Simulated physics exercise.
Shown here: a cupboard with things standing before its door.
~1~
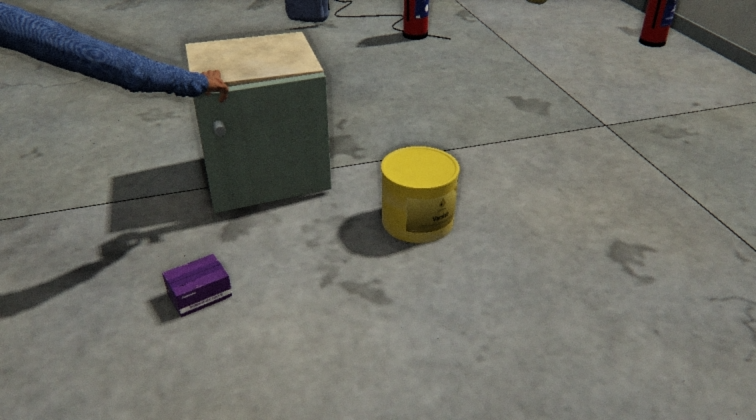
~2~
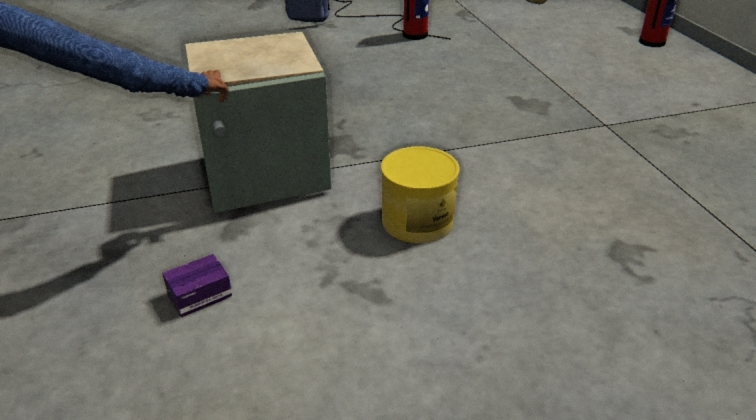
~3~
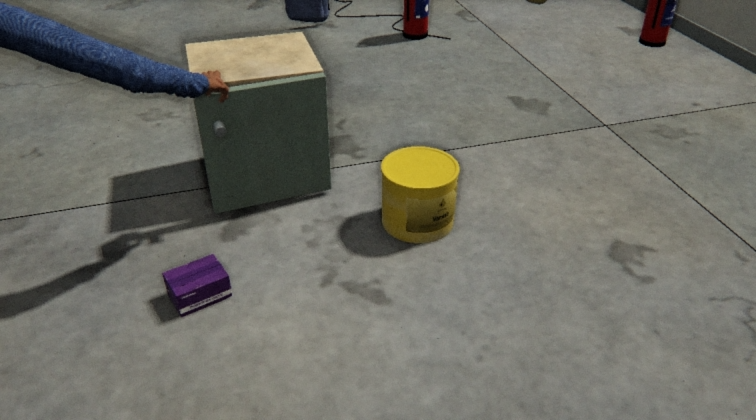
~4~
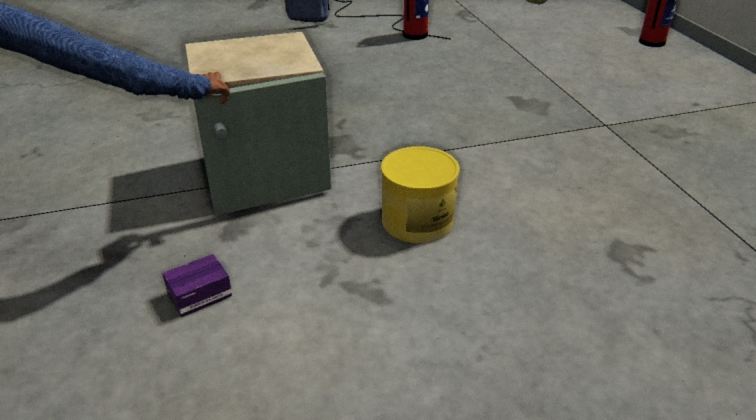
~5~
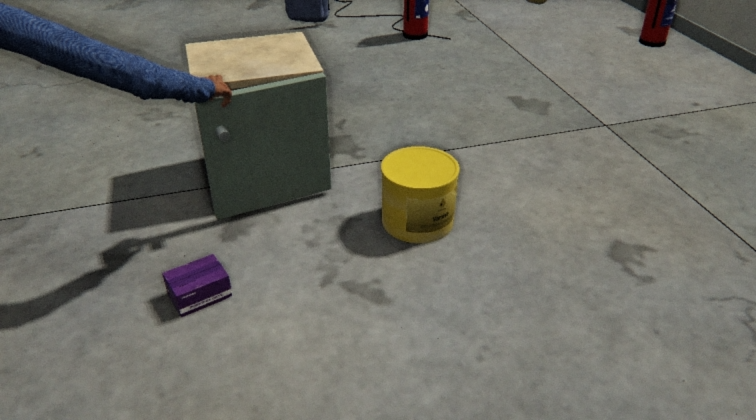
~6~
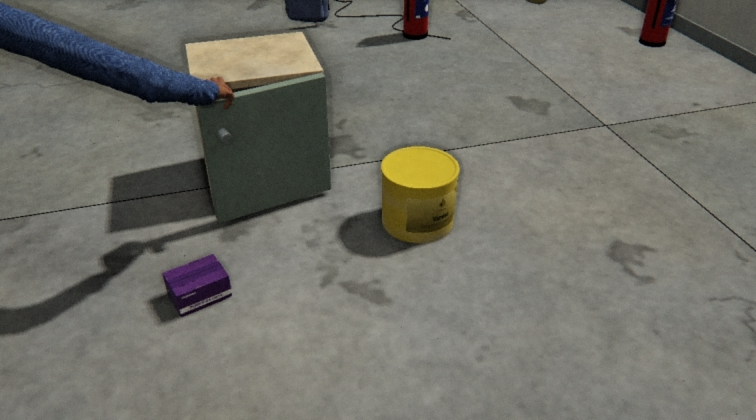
At the start, a hand in a blue sleeve rests at the top left edge of a green cupboard's nearly shut door, with a purple box and a yellow pail on the concrete floor in front. The hand then slowly draws the door slightly open, while the box and pail stay still.
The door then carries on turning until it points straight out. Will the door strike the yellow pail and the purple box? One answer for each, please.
The yellow pail does not move, the purple box does not move.
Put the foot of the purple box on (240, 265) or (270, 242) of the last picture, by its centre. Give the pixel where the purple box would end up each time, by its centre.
First option: Roughly (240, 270); second option: Roughly (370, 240).
Then, 1.06 s after the last picture, door 52° open; yellow pail at rest near (419, 195); purple box at rest near (198, 285).
At rest, the yellow pail escapes contact, near (419, 195); the purple box escapes contact, near (198, 285).
